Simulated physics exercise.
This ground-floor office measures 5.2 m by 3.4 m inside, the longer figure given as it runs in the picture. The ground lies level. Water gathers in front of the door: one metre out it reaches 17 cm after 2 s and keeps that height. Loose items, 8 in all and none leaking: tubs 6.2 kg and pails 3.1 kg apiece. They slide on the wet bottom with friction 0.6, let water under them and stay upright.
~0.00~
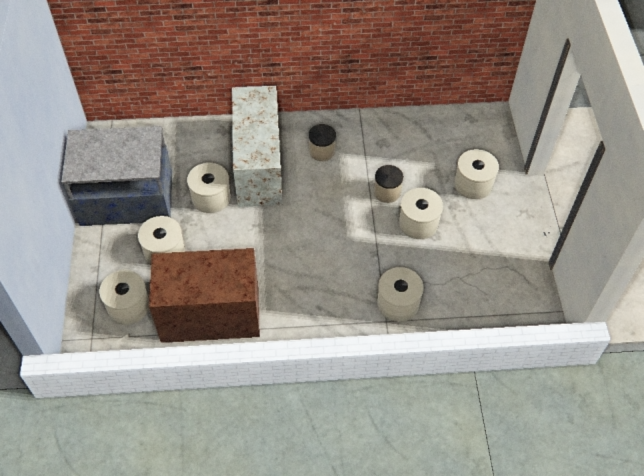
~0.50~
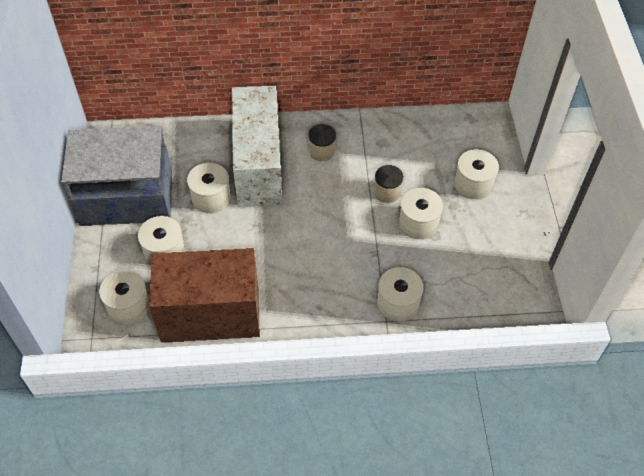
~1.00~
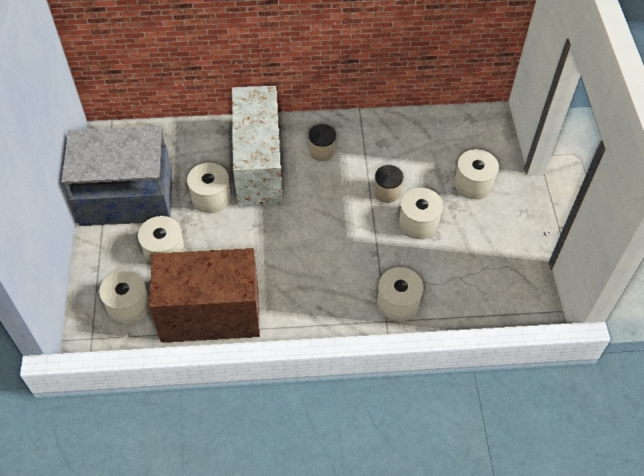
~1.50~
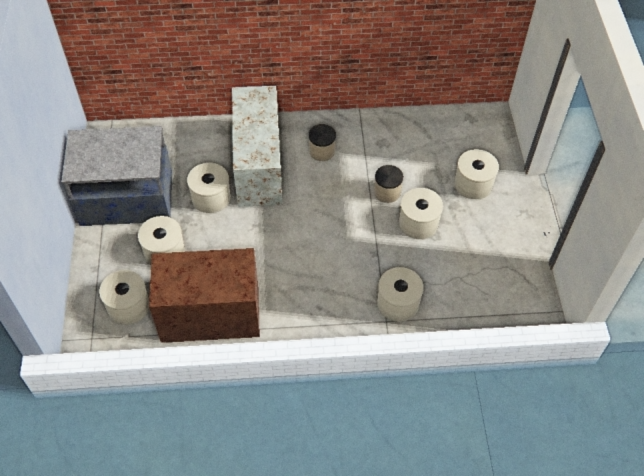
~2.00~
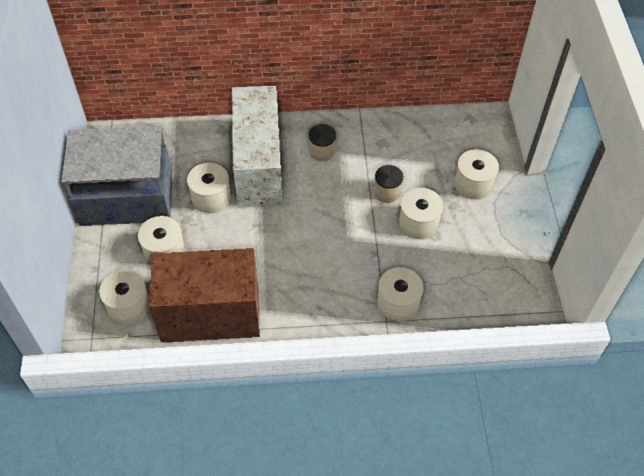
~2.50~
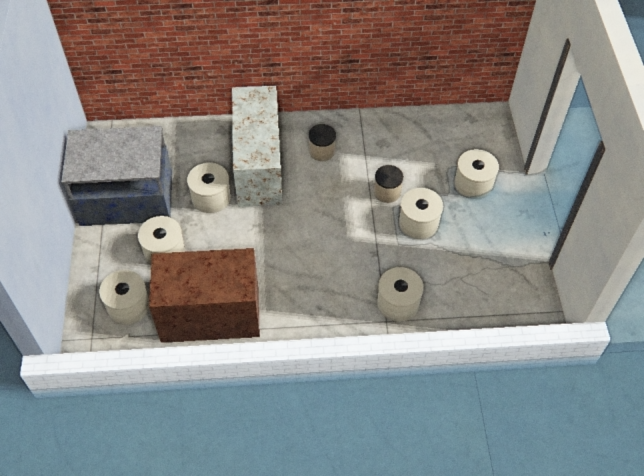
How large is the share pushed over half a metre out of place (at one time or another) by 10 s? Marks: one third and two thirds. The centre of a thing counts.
It is two thirds or more.
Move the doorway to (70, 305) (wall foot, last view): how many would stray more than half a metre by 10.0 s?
In that case 6 of them.
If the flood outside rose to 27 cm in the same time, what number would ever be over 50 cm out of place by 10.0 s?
Then 8.
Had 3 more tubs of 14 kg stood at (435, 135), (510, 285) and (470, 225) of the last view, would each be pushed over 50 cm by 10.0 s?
In that order: Less, less, past it.
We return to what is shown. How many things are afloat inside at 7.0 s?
I count 6.
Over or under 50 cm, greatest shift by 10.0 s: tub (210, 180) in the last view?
Answer: Less.
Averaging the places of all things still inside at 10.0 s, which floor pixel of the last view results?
Around (270, 226).
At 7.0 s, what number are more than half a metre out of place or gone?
6 of them.
After 3.5 s 2 of 8 are over 50 cm from their spots; 0 afloat.
After 4.5 s 4 of 8 are over 50 cm from their spots; 1 afloat.
After 7.0 s 6 of 8 are over 50 cm from their spots; 6 afloat.
After 10.0 s 7 of 8 are over 50 cm from their spots, and 7 have been at some point; 7 afloat.
